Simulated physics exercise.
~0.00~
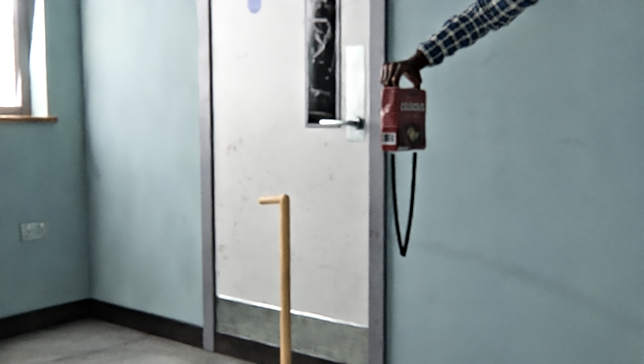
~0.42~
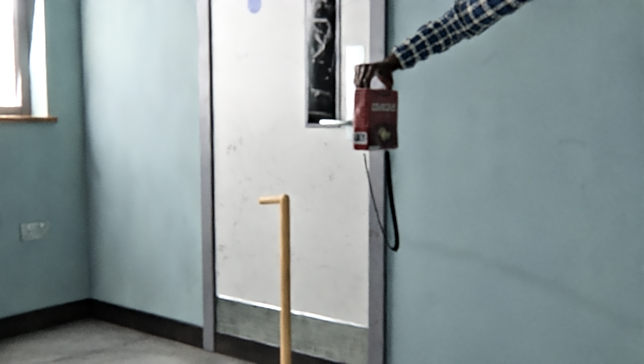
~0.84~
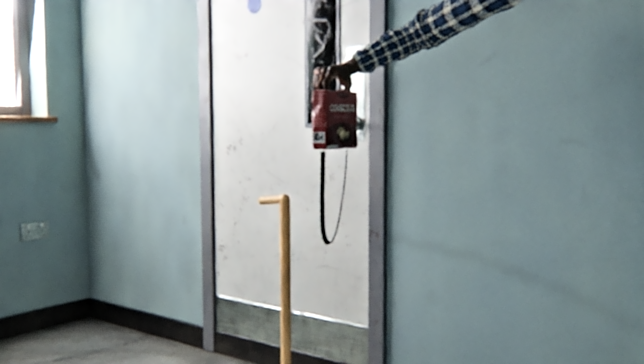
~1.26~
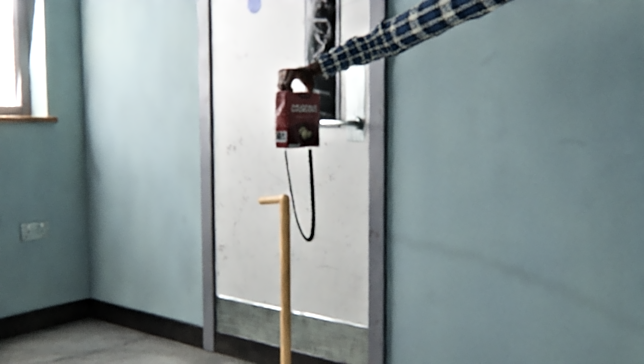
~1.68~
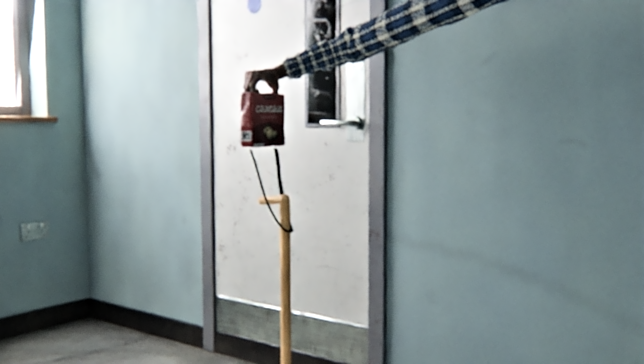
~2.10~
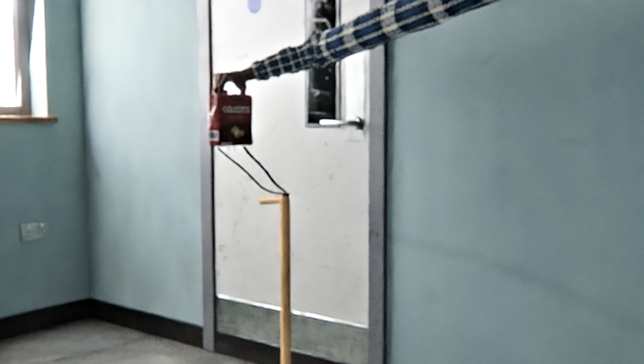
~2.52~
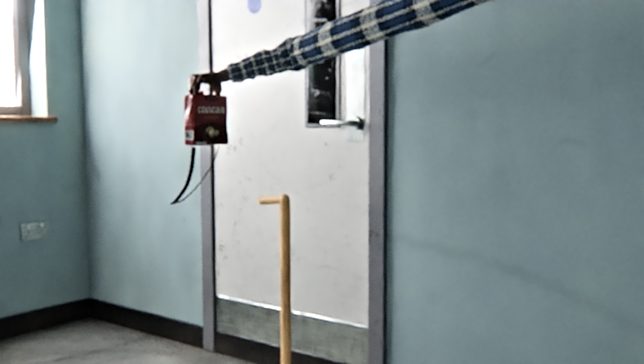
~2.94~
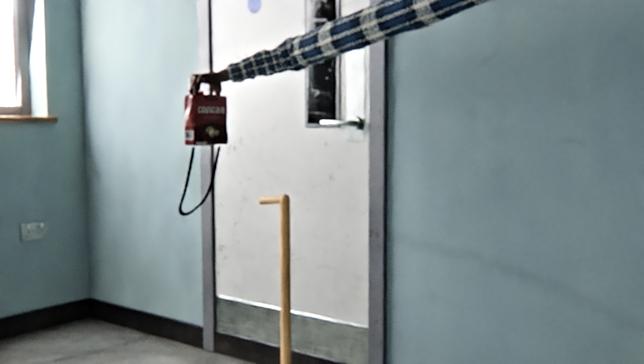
The clip shows an arm in a checked sleeve carrying a red pouch leftward past a door, a dark loop dangling beneath it. The loop meets the top of a wooden post with a hook, trails briefly, then comes free, and the pouch stops left of the post.
